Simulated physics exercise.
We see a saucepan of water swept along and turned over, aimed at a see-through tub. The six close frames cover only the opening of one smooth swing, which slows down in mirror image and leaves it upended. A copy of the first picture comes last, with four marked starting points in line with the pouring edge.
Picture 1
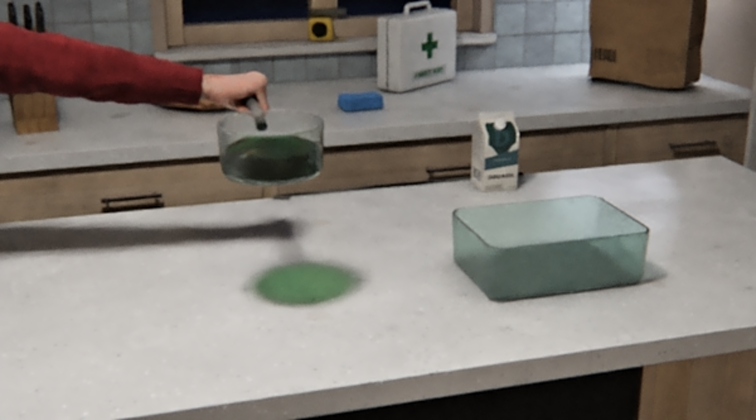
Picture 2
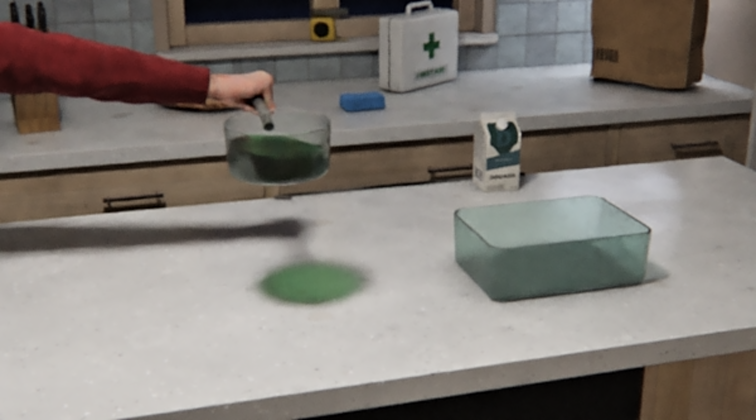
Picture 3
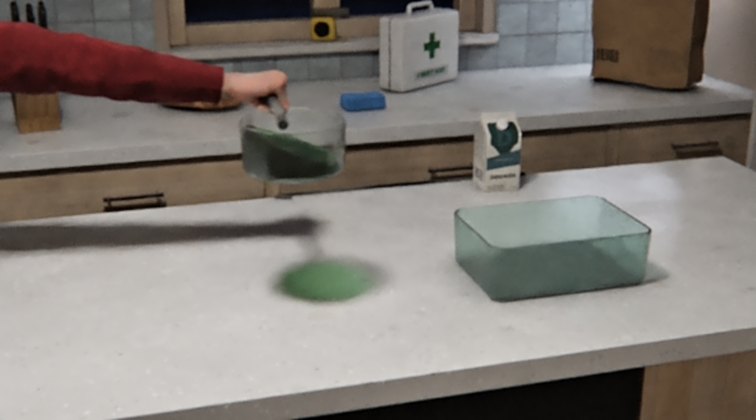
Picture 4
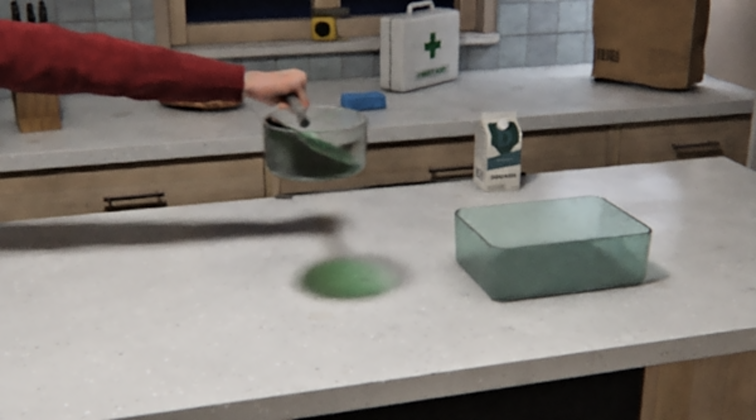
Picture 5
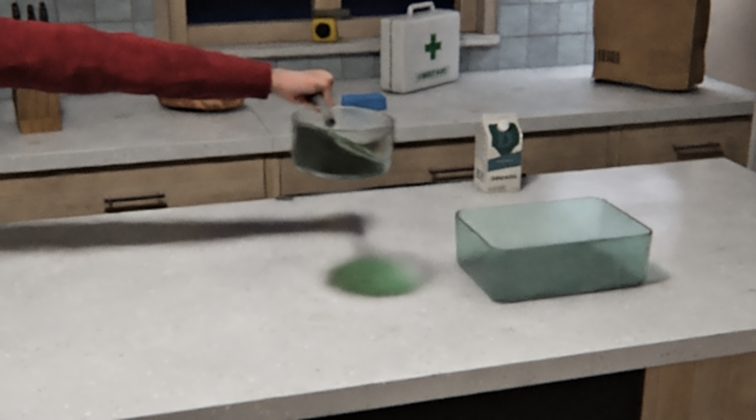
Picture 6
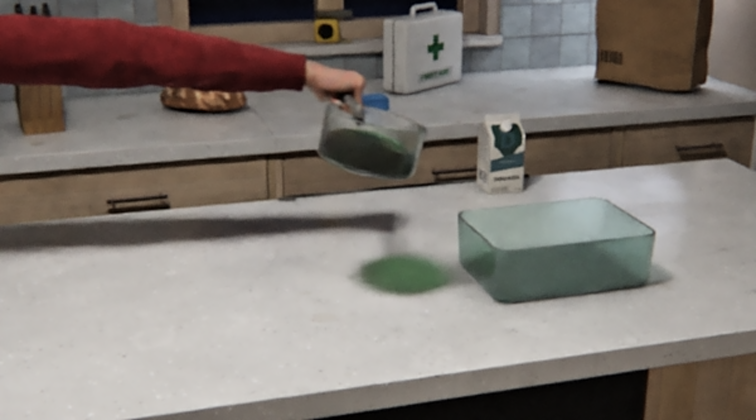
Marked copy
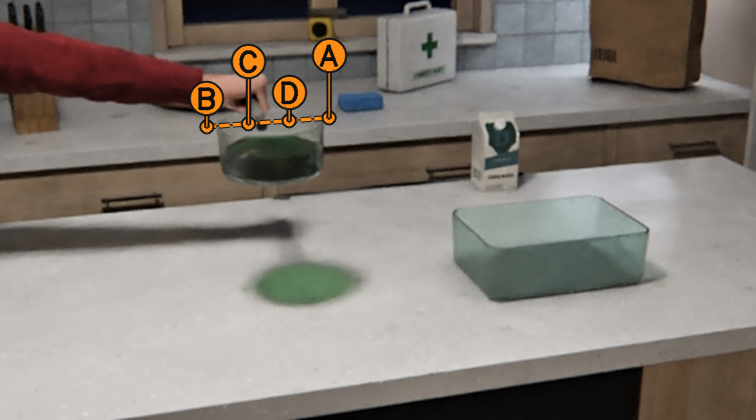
A hand in a red sleeve carries a clear round pan of dark green liquid rightward above a pale kitchen island, seen from slightly above by a nearly still camera. A greenish see-through tub sits at right near a small carton, with a white first-aid case, blue block and brown bag on the counter behind. The liquid sloshes as the pan moves, its green-tinted shadow sliding along below, then the pan tilts slightly rightward.
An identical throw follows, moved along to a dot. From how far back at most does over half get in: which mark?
Use spot D.
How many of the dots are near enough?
Two of the four.
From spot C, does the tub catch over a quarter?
Yes, it does.
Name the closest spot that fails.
The answer is C.
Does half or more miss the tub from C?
Yes, it does.
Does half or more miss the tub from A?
No, that is safe.
On the marked copy, A at (329, 117); B at (206, 126); C at (248, 123); D at (289, 120).
With A, about 74 % lands in the tub, 14 % falls short and 12 % goes beside or beyond.
With B, about 8 % lands in the tub, 90 % falls short.
With C, about 32 % lands in the tub, 59 % falls short and 8 % goes beside or beyond.
With D, about 61 % lands in the tub, 27 % falls short and 12 % goes beside or beyond.
